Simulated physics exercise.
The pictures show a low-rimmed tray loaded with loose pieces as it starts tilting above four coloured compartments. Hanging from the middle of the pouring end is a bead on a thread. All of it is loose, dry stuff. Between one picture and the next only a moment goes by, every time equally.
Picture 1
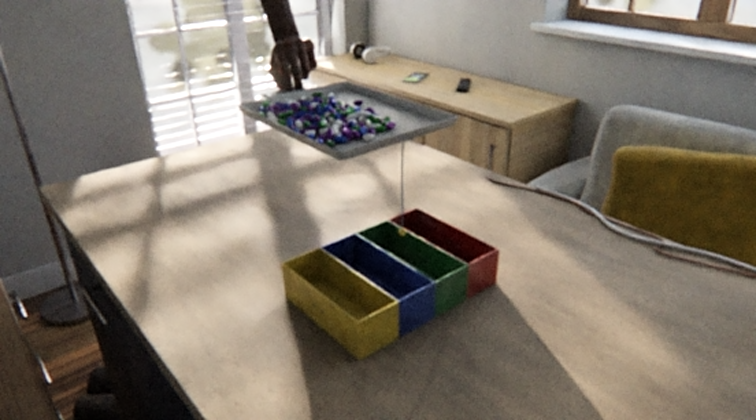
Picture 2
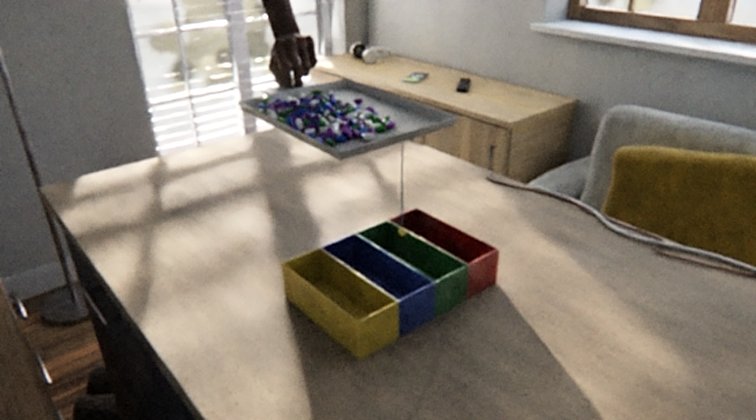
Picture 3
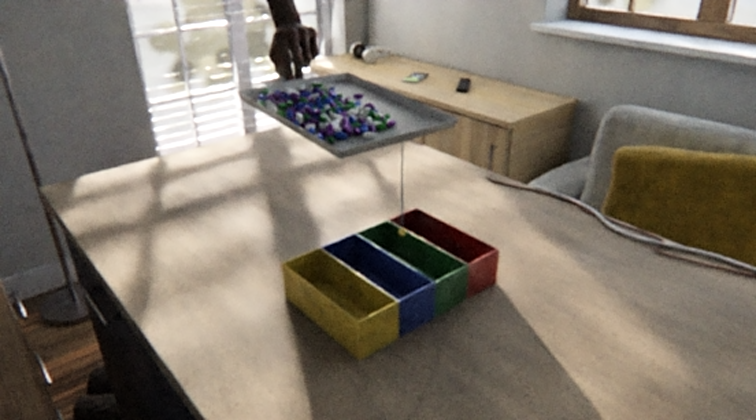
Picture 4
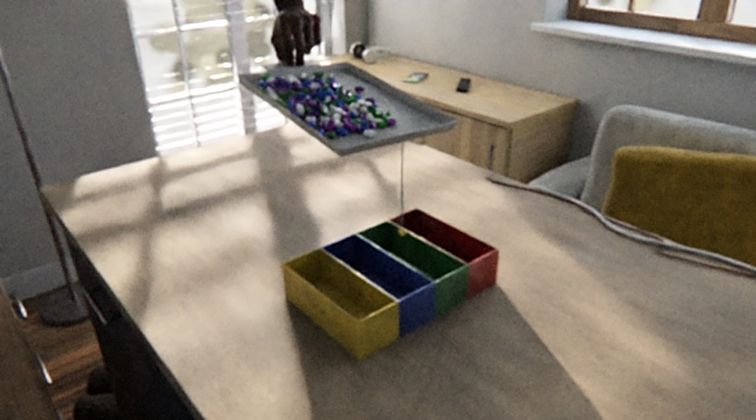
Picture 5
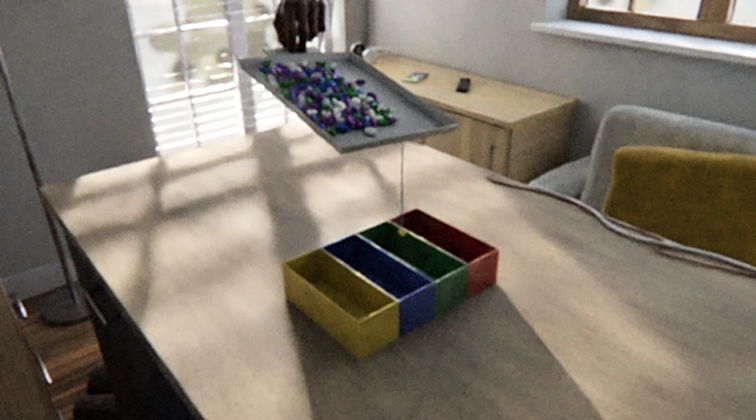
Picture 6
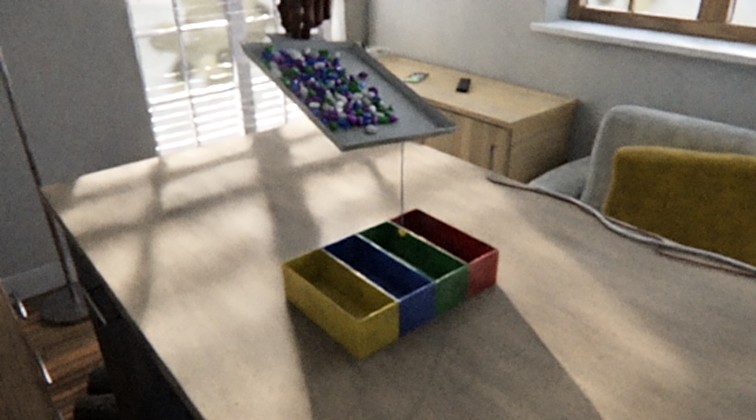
In a sunlit room, a dark hand raised the far end of a gray tray of small colorful pieces, slanting it toward the yellow, blue, green and red compartments that sat still on the table.
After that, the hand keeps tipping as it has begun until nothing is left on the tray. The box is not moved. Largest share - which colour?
Red cell.
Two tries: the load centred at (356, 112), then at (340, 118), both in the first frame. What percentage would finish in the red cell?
Near 50 and 40 percent respectively.
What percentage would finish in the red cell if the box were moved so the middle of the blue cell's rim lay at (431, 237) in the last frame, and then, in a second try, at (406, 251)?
10 %, 40 %.
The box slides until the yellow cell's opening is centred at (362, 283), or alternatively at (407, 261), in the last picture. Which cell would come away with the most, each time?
First try: Red. Second try: The cell in green.
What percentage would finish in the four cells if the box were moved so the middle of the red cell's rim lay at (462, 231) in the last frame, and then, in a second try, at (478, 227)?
First about 90, then 100 per cent.
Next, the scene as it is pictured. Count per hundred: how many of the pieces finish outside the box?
50 %.
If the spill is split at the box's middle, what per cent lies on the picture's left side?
It comes to 0 per cent or so.
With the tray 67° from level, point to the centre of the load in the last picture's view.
The load is centred around (421, 122).
Soon after the last picture, tray tipped steeply; most on the tray; a stray few in the green cell; a stray few in the red cell; about a quarter falling or outside the box.
A little later, tray tipped past a quarter turn; about a third in the red cell; a small part in the green cell; a stray few in the blue cell; about half falling or outside the box.
Later still, tray tipped past a quarter turn; about a third in the red cell; a small part in the green cell; a stray few in the yellow cell; a stray few in the blue cell; about half falling or outside the box.
At rest, tray tipped past a quarter turn; about a third in the red cell; a small part in the green cell; a stray few in the yellow cell; a stray few in the blue cell; about half outside the box.
